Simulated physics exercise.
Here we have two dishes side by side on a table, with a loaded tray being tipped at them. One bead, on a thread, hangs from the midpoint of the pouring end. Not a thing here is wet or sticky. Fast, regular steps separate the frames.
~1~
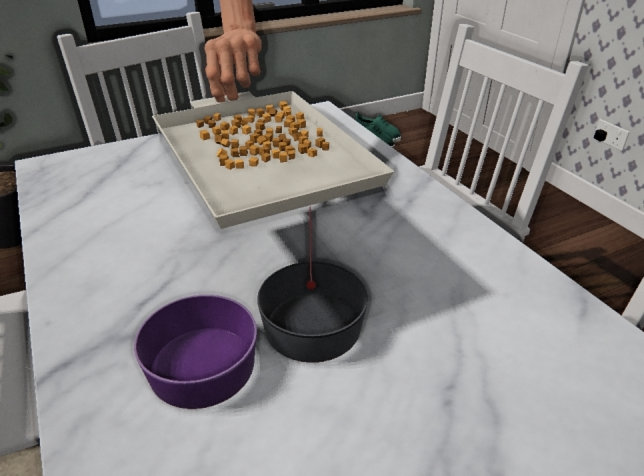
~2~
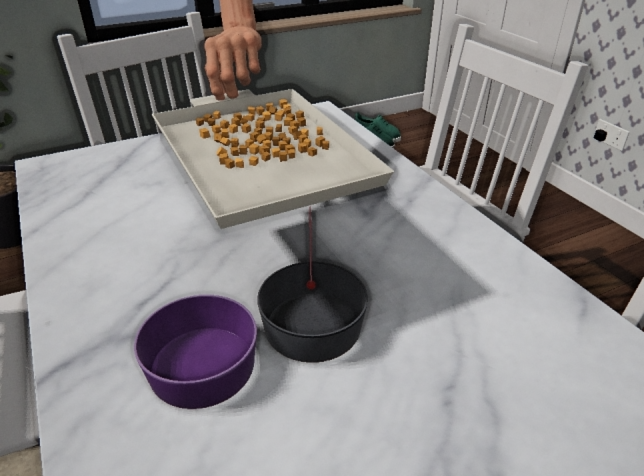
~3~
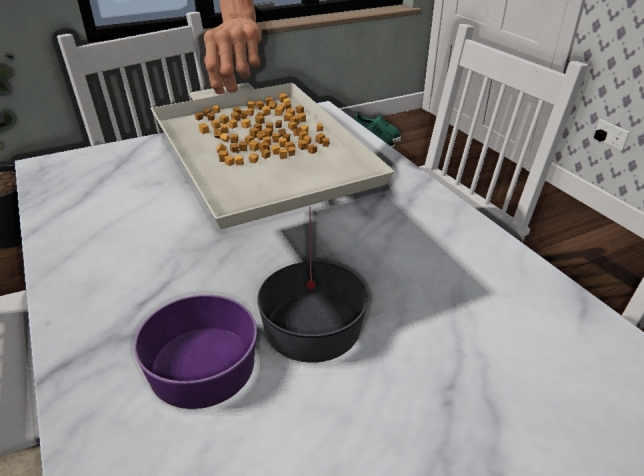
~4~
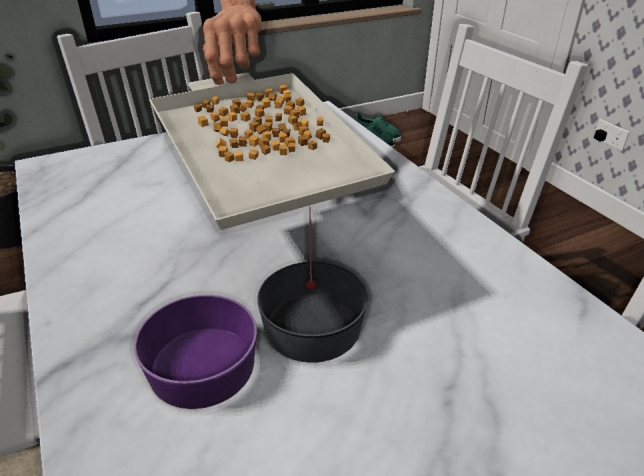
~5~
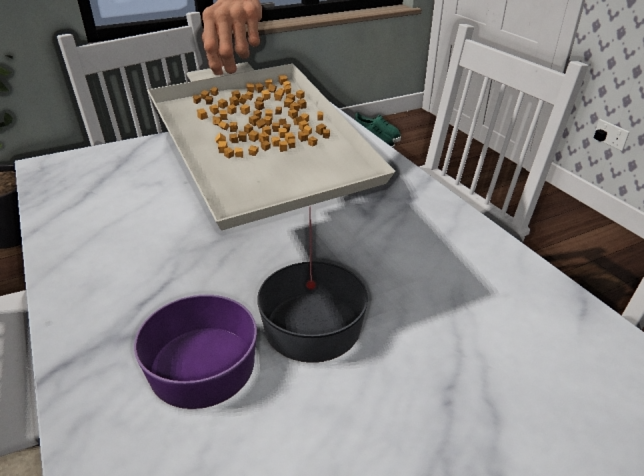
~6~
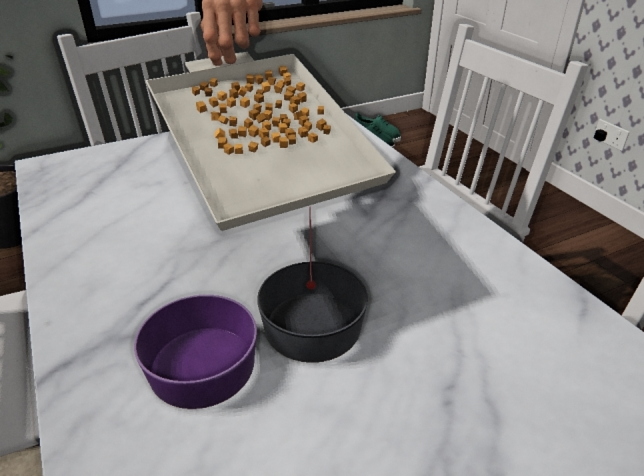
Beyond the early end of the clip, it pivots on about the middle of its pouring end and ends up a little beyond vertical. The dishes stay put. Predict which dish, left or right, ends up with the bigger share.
Right.
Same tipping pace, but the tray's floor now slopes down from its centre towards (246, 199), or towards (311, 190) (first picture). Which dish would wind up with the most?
First: The dish at left. Second: The dish at right.
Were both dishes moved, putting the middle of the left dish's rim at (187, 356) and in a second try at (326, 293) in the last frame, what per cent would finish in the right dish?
First try: Roughly 60 per cent; second try: Roughly 0 per cent.
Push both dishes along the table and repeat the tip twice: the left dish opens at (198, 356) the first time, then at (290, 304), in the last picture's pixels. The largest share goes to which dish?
First try: The rightmost dish. Second try: The leftmost dish.
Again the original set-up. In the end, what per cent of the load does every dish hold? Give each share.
Left 10 per cent, right 40 per cent.
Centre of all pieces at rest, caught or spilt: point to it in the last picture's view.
It settles centred around (319, 344).
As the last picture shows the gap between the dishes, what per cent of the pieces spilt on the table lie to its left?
About 10 %.
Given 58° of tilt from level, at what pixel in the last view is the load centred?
Near (299, 194).
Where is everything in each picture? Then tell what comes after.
Corners of the pouring end (219, 213) and (387, 170), level; middle of the load (270, 133), croutons; left dish (217, 390); right dish (338, 344); bead on its thread (311, 285), in the first frame.
Corners of the pouring end (219, 213) and (387, 170), level; middle of the load (270, 131), in the second frame.
Corners of the pouring end (220, 214) and (387, 170), tipped barely, lowest at the left corner; middle of the load (269, 127), in the third frame.
Corners of the pouring end (220, 215) and (388, 170), tipped a little, lowest at the left corner; middle of the load (269, 121), in the fourth frame.
Corners of the pouring end (220, 216) and (388, 170), tipped a little, lowest at the left corner; middle of the load (269, 114), in the fifth frame.
Corners of the pouring end (220, 217) and (389, 170), tipped a little, lowest at the left corner; middle of the load (269, 108); left dish (217, 390); right dish (338, 344), in the sixth frame.
Just after the last frame, tray tipped steeply; almost all on the tray; just a few outside both; about a tenth in the air.
A moment on, tray tipped right over; the larger part on the tray; just a few in the left dish; about a tenth in the right dish; about a tenth outside both; about a tenth in the air.
Further on, tray tipped past a quarter turn; about a tenth in the left dish; roughly a third in the right dish; roughly half outside both.
When it is over, tray tipped past a quarter turn; about a tenth in the left dish; roughly a third in the right dish; roughly half outside both.
